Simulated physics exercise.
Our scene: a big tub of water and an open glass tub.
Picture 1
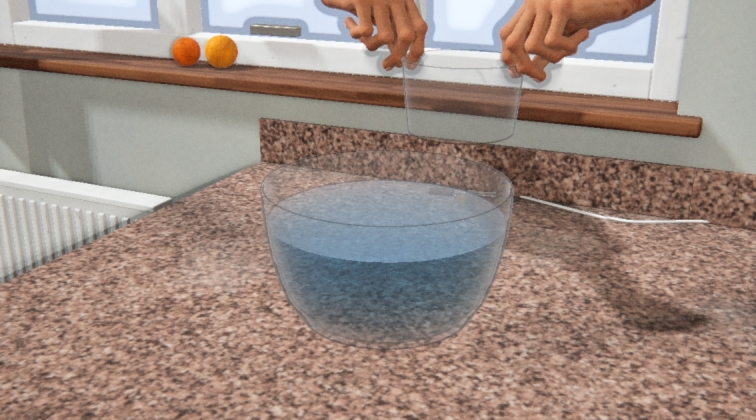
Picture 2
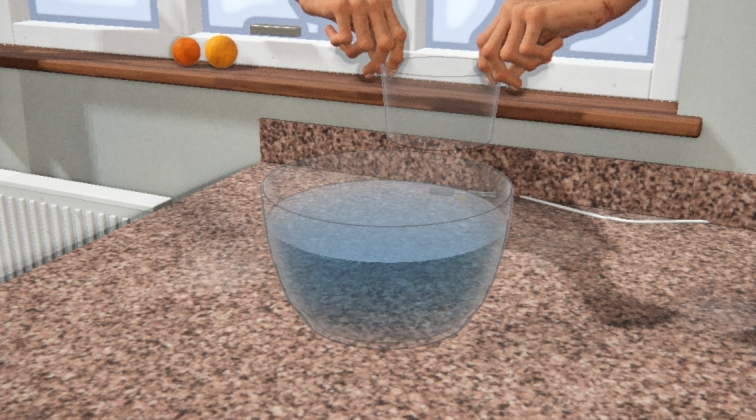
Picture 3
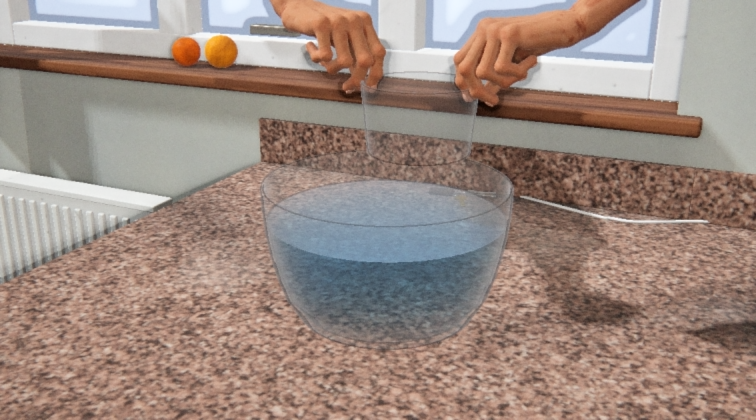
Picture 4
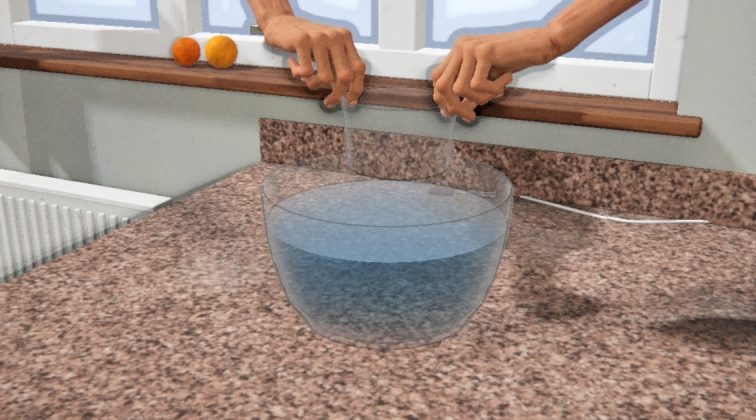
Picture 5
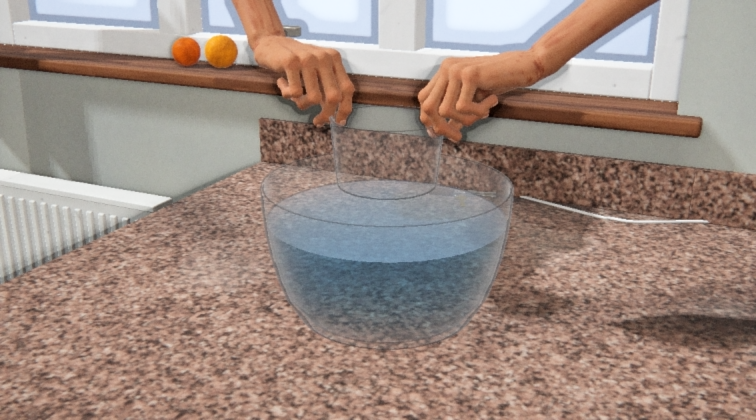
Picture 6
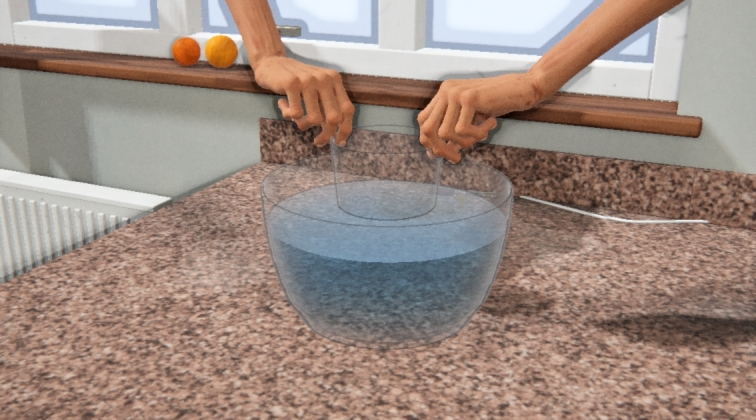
Two hands held an open, empty glass tub above a big clear tub of blue water on a speckled countertop, moved it left, and lowered it inside the rim to just over the surface.
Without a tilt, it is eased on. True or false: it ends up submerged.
False.
Shortly, the tub dips into the water.
Then, it bobs and steadies.
At the finish, the tub floats with most of its side showing.
